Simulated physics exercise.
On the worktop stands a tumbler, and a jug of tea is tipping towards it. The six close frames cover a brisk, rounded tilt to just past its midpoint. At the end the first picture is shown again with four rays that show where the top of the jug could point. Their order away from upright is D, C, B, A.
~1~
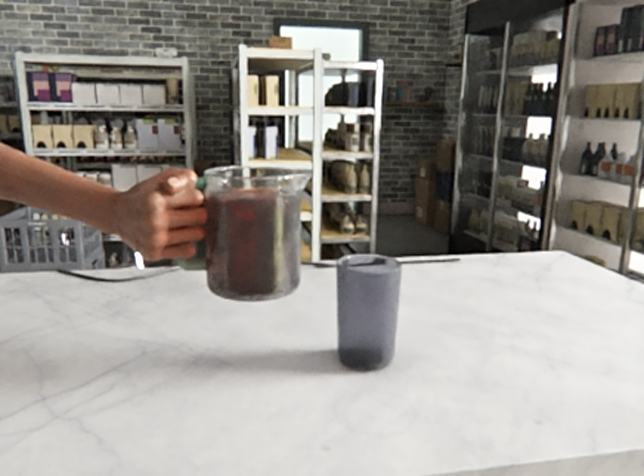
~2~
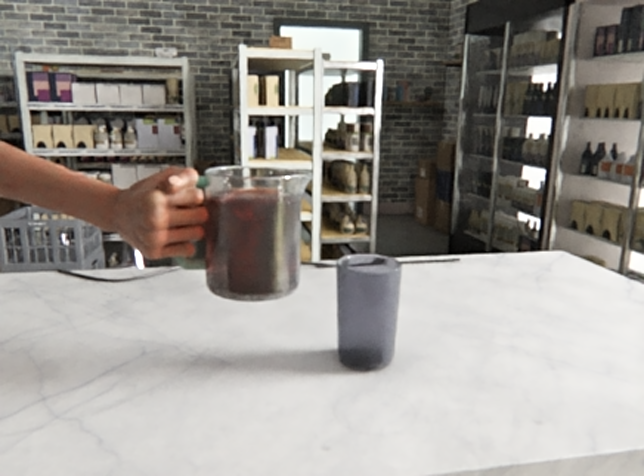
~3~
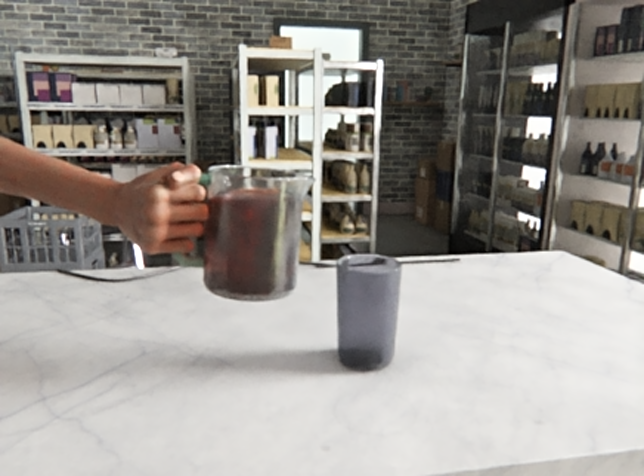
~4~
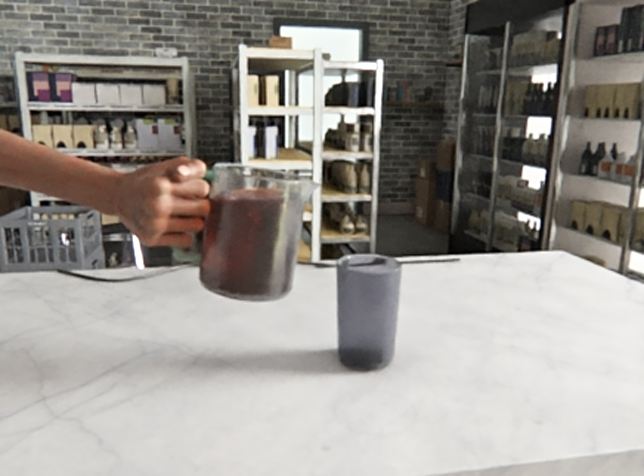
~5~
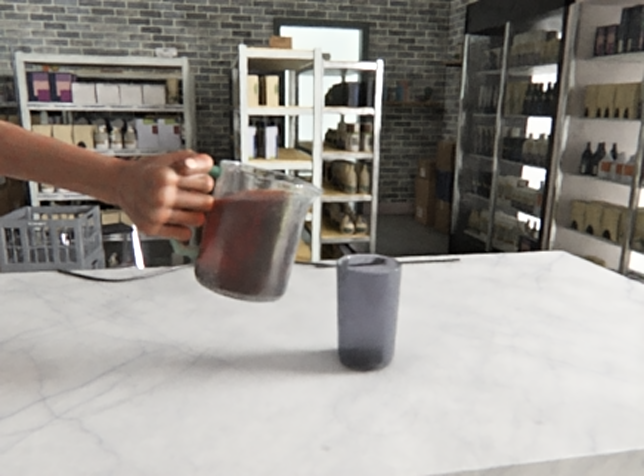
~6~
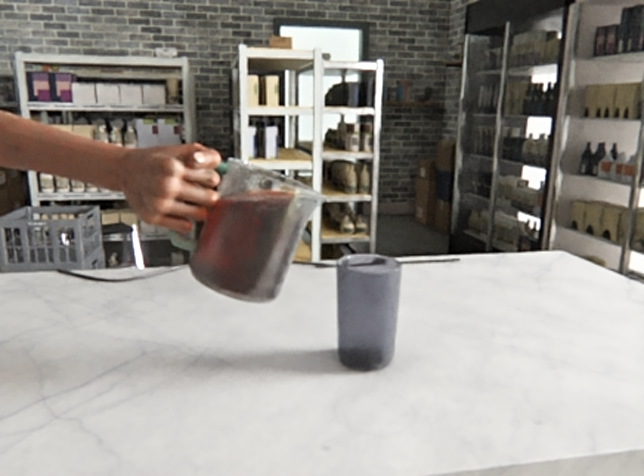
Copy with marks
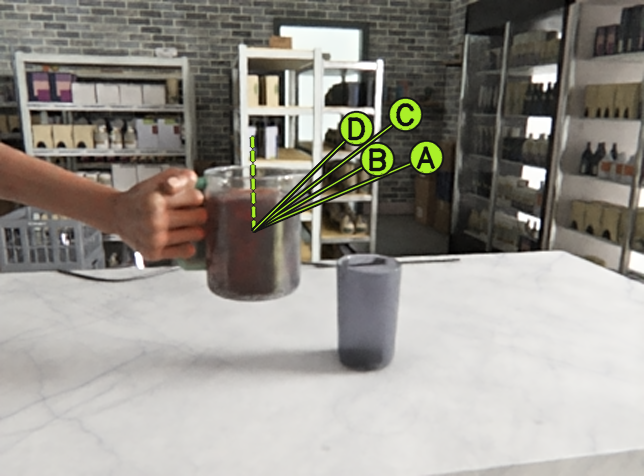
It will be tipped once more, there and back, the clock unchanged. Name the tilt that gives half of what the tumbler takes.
C works best here.
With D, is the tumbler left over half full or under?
Under.
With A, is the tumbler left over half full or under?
Over half.
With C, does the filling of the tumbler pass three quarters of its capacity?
No.
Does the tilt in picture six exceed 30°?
No, it does not.
On the marked copy, A at (410, 163); B at (362, 167); C at (392, 124); D at (344, 141).
If A is chosen, the tumbler ends with about 80 % of what it can hold; 7 % of the tea is spilt.
If B is chosen, the tumbler ends with about 67 % of what it can hold.
If C is chosen, the tumbler ends with about 47 % of what it can hold.
If D is chosen, the tumbler ends with about 31 % of what it can hold.
